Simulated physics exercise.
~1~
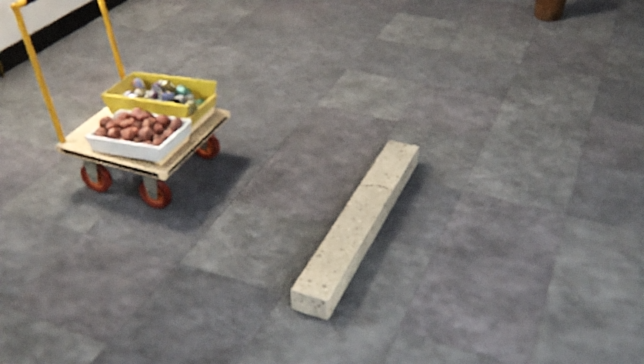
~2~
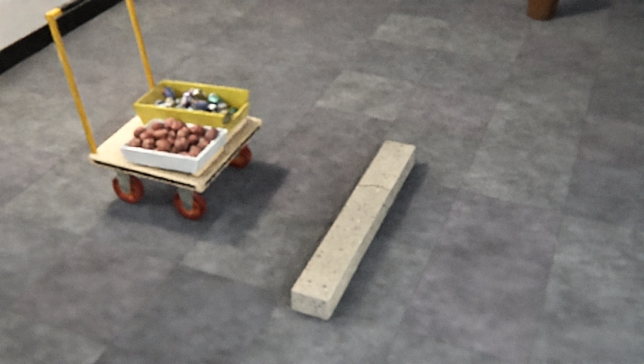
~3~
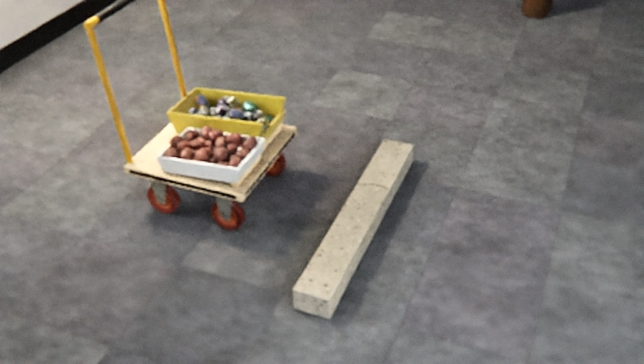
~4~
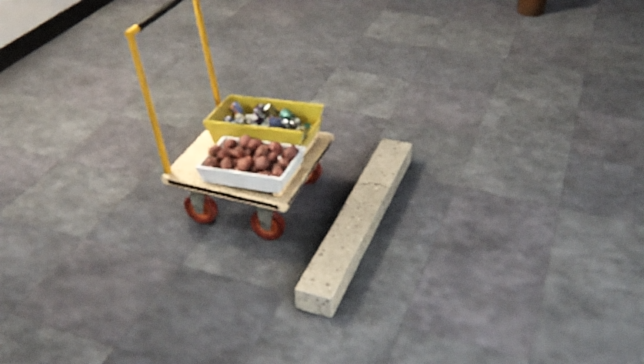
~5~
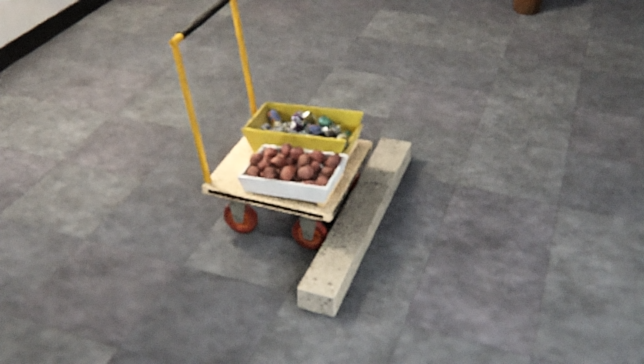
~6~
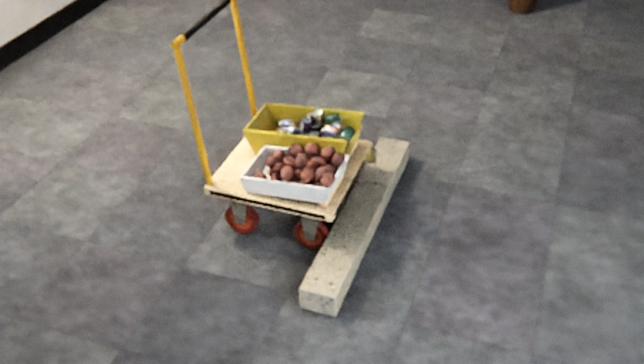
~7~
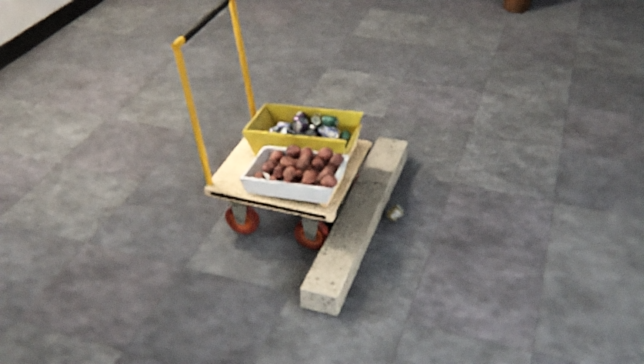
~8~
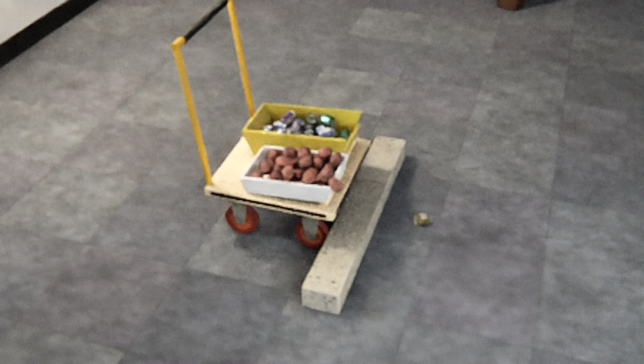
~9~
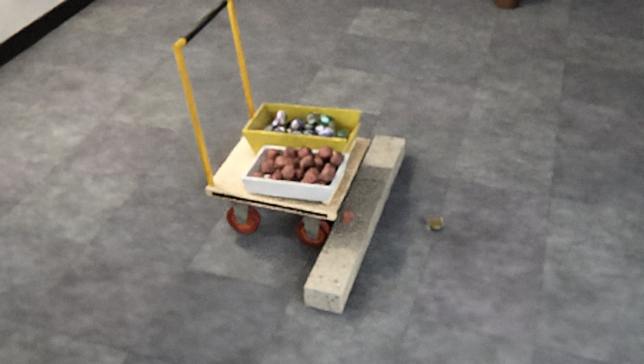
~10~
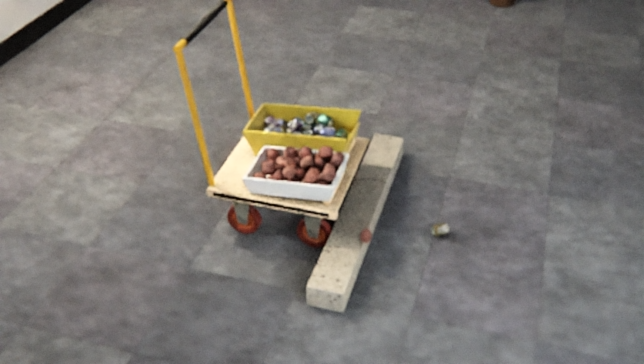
A small trolley carrying a yellow tote of little cans and a white tote of red potatoes rolled right and stopped against a long kerb, where a can dropped over onto the floor beyond and a potato ended up on the kerb.
